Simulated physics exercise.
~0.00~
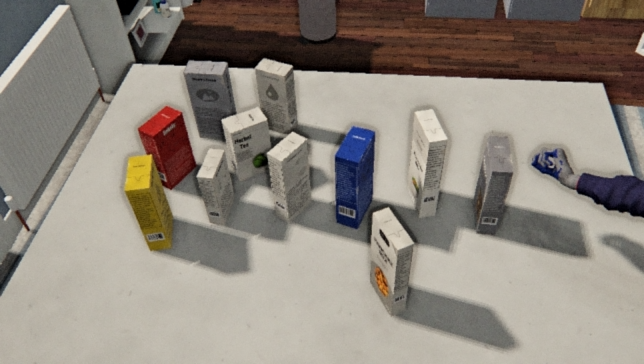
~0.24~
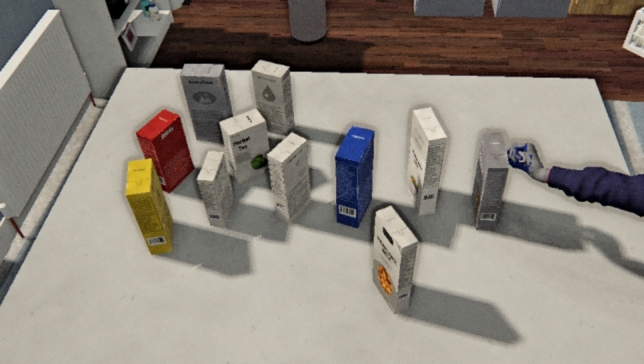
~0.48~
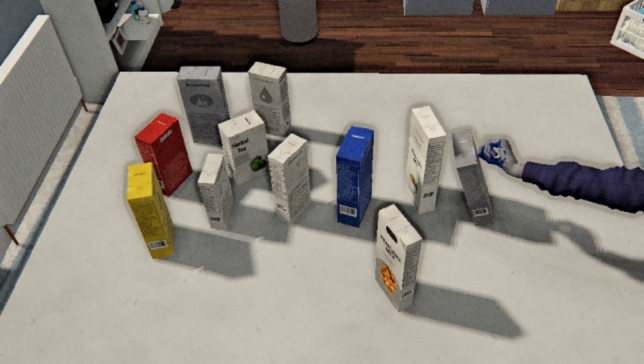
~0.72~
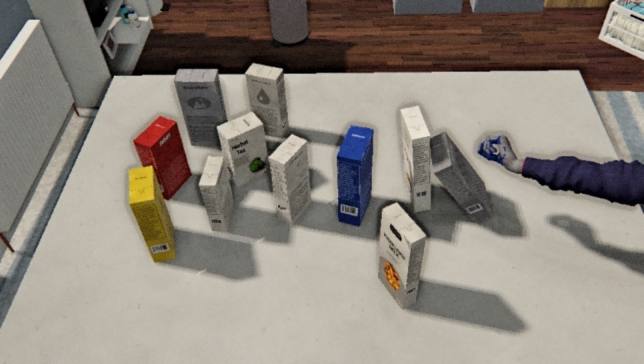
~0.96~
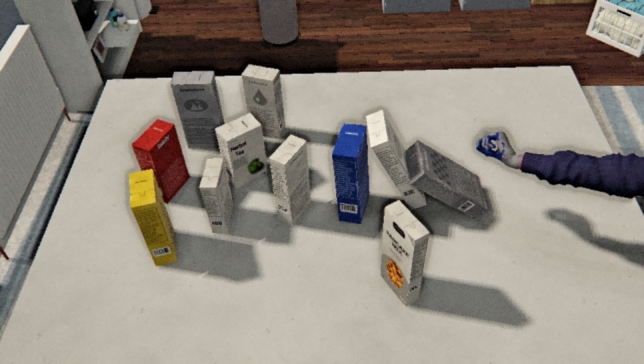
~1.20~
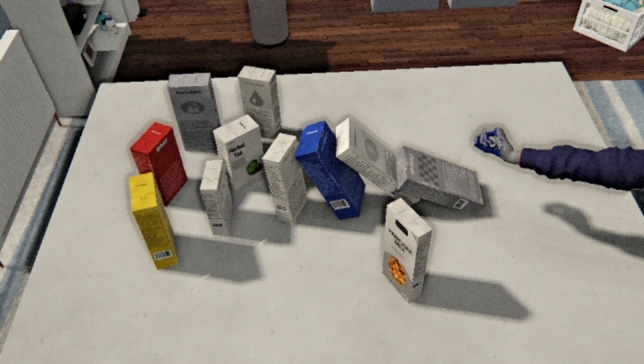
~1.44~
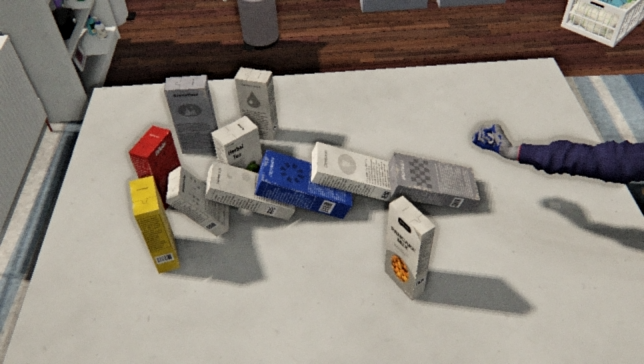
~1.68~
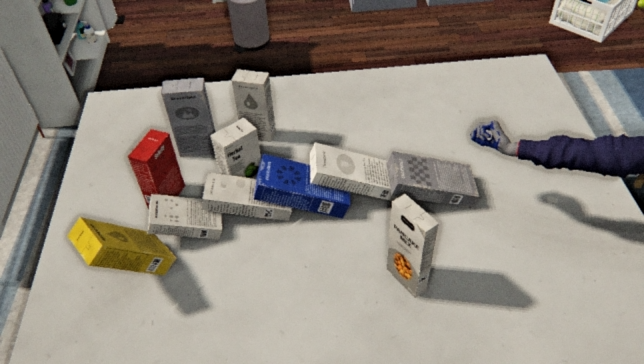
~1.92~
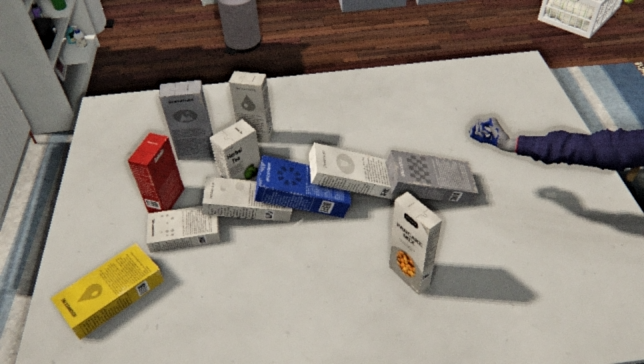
Gloved hand tipping a grey box leftward on a table, toppling white, blue and yellow boxes in turn, leaving red standing.
